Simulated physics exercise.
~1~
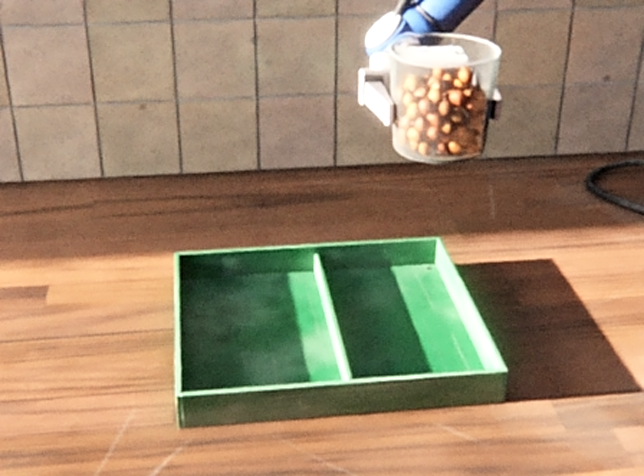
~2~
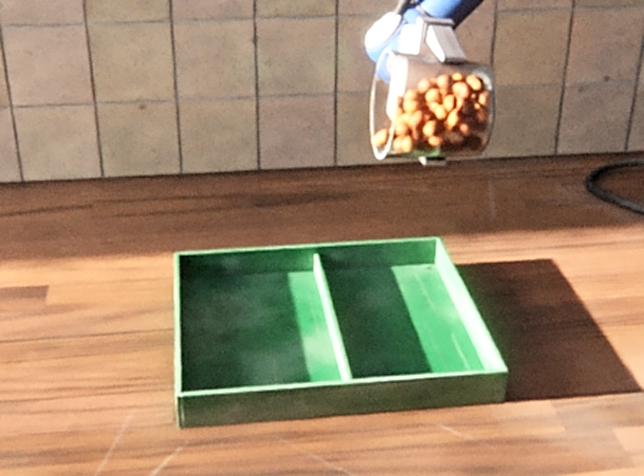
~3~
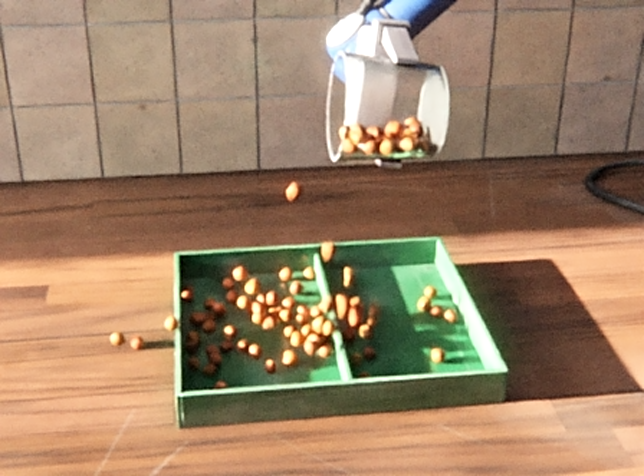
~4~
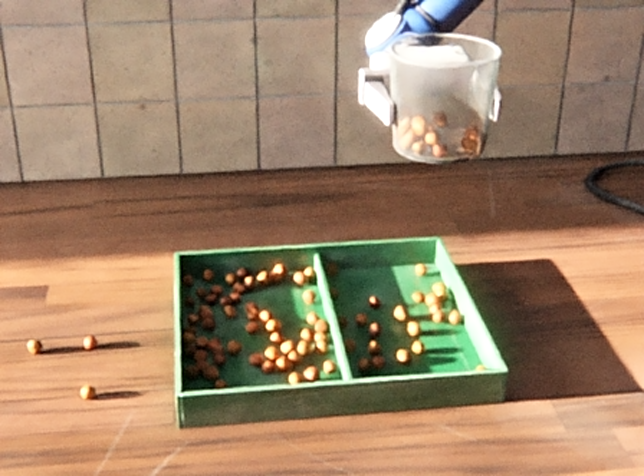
On a wooden counter, a robot arm tips hazelnuts from a beaker into a divided green tray, spilling three.
